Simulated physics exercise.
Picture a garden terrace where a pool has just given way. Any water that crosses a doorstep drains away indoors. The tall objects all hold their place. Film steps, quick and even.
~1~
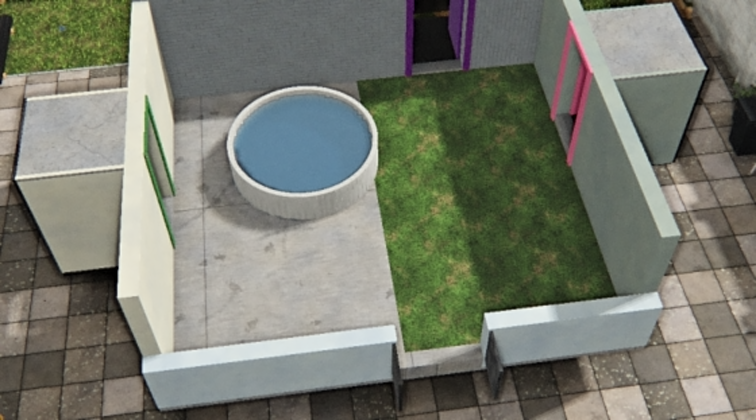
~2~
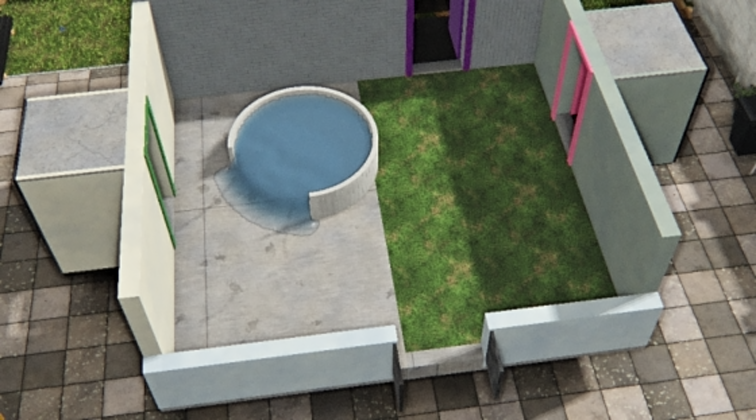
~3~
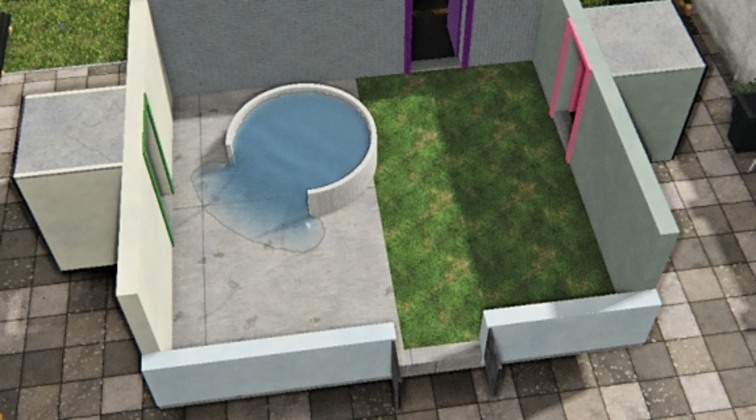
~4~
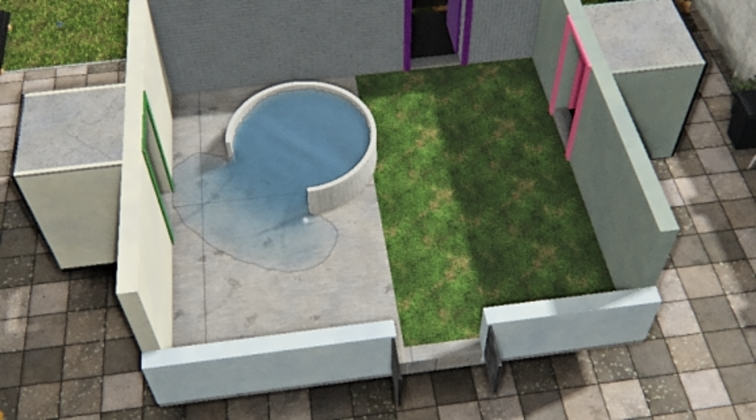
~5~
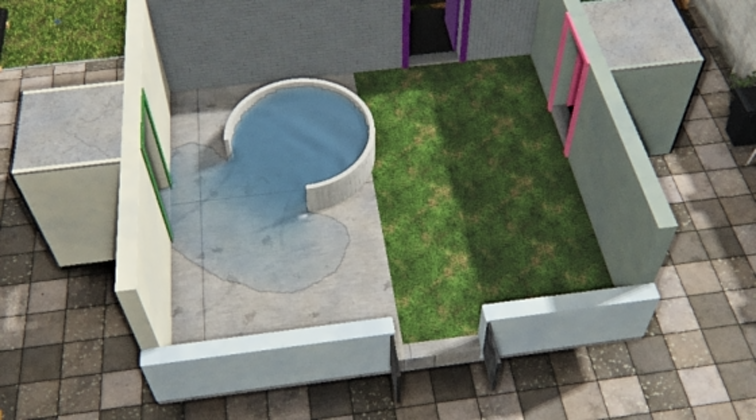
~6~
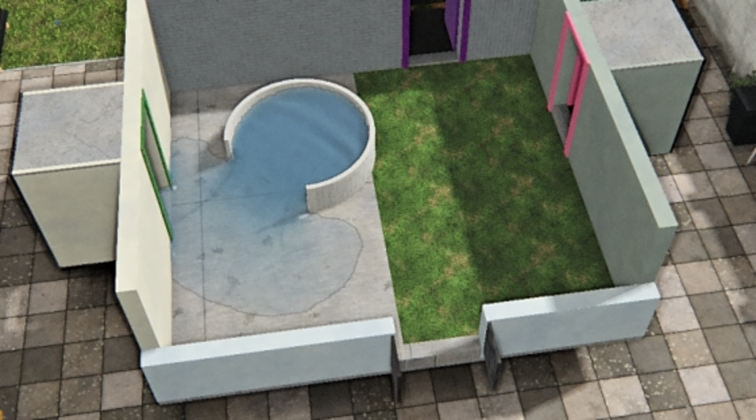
Water pouring through a gap in a round pool's wall, spreading across the grey paving of a walled terrace beside grass.
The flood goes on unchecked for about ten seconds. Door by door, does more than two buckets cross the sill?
In order: Green door: Surpasses it, pink door: Never surpasses it, purple door: Never surpasses it.
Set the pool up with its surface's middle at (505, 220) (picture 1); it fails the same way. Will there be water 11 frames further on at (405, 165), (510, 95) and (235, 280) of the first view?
Point by point: Still bare; still bare; swamped.
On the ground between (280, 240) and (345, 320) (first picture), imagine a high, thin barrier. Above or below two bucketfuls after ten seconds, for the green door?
Note: Green above threshold.
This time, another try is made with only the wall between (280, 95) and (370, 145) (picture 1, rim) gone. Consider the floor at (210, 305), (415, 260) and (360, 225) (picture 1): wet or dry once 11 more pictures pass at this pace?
First kept bare, second kept bare, third kept bare.
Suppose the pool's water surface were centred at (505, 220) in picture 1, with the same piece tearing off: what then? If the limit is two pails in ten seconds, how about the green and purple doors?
The green door stays within the limit, and the purple door stays within the limit.
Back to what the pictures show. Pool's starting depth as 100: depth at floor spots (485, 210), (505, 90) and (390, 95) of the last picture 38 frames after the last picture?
About 8, 0, 0 %.
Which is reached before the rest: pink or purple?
The pink-painted one.
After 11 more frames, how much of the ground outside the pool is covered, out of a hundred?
I'd say 30 per cent.
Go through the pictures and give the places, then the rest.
Still water in the round pool at (303, 142), in the first picture.
The front is at (314, 226), out from the gap at (259, 199), in the second picture.
Water pours out at (257, 198) and has run to (200, 172), in the third picture.
Water pours out at (257, 196) and has run to (177, 173), in the fourth picture.
The front is at (314, 277), out from the gap at (256, 194), in the fifth picture.
Water pours out at (256, 194) and has run to (301, 304), in the sixth picture.
A moment on, water covers 25 % of the floor; the green door over two buckets in, the pink door not reached, the purple door not reached.
Next, water covers 30 % of the floor; the green door far over two buckets in, the pink door not reached, the purple door not reached.
Then, water covers 40 % of the floor; the green door far over two buckets in, the pink door not reached, the purple door not reached.
Later, water covers 70 % of the floor; the green door far over two buckets in, the pink door not reached, the purple door not reached.
In the end, water covers 90 % of the floor; the green door far over two buckets in, the pink door wet at the sill, nothing in, the purple door not reached.
